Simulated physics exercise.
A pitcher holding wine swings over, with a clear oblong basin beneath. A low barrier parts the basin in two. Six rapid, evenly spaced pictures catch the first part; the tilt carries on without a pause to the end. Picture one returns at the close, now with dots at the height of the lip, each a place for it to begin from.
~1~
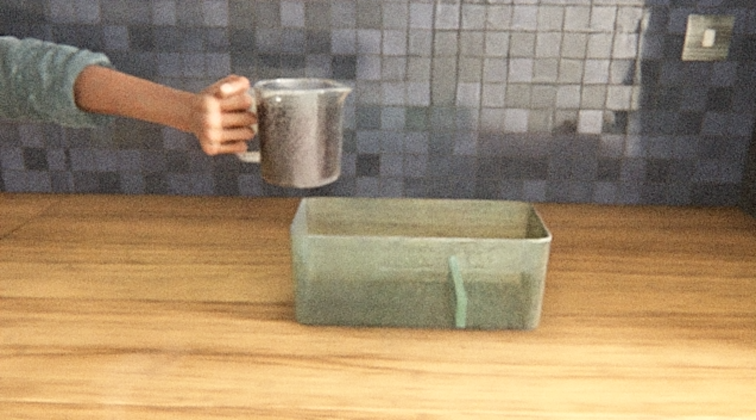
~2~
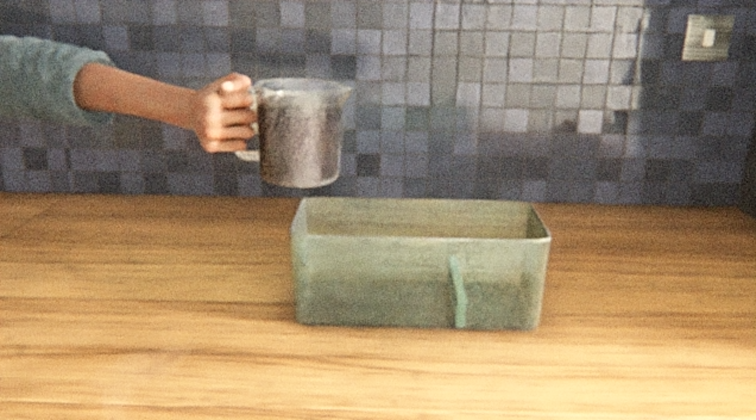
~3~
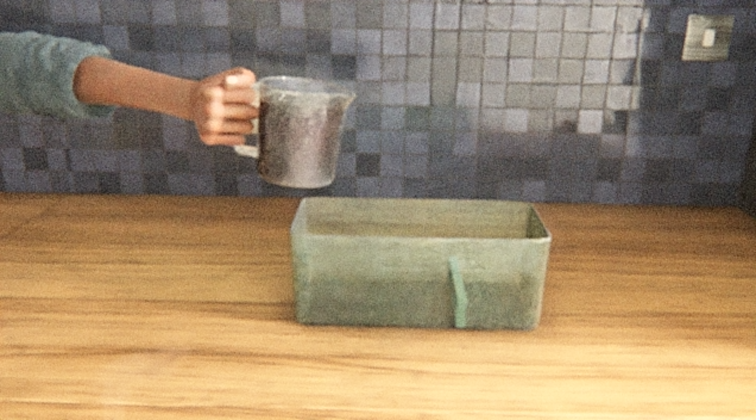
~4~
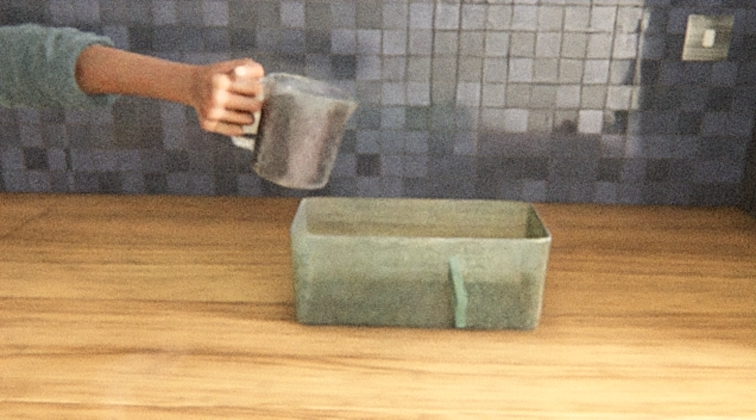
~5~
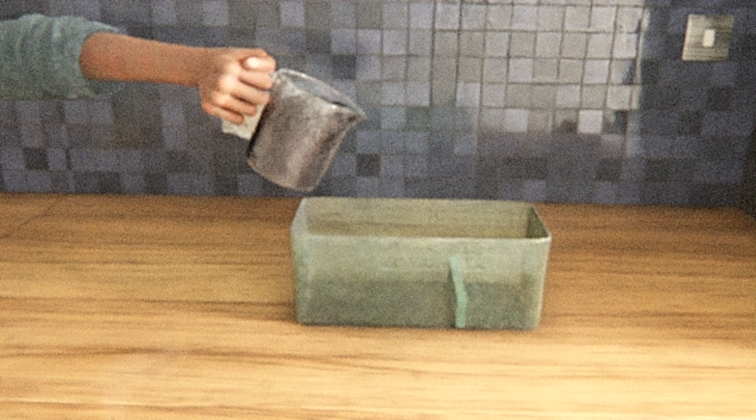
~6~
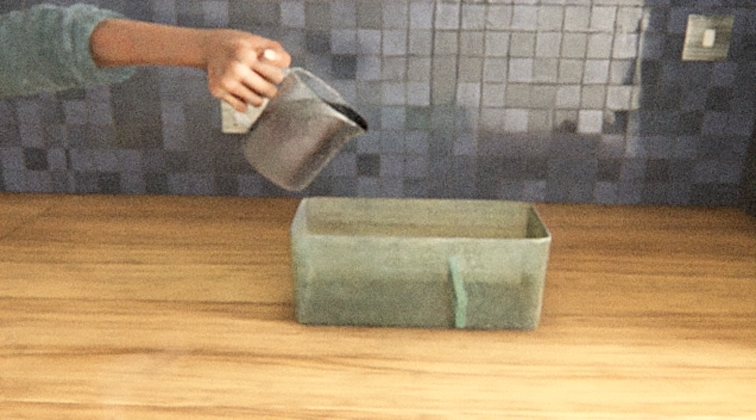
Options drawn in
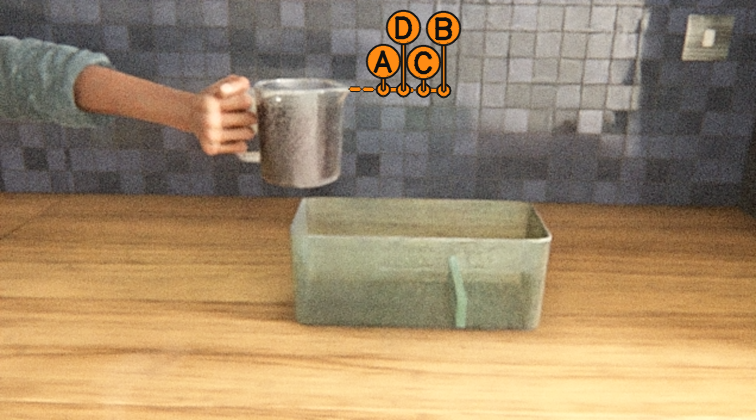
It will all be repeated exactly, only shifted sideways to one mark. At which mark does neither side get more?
The answer is dot C.
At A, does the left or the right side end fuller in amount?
The left side.
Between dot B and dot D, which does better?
B.
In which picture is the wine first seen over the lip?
In picture 6.
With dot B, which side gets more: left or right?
The right one.
On the marked copy, A at (383, 89); B at (443, 90); C at (423, 90); D at (403, 89).
If A is chosen, about 88 % ends left of the wall and 8 % right of it; 4 % is lost outside.
If B is chosen, about 25 % ends left of the wall and 71 % right of it; 4 % is lost outside.
If C is chosen, about 50 % ends left of the wall and 47 % right of it.
If D is chosen, about 81 % ends left of the wall and 16 % right of it; 3 % is lost outside.
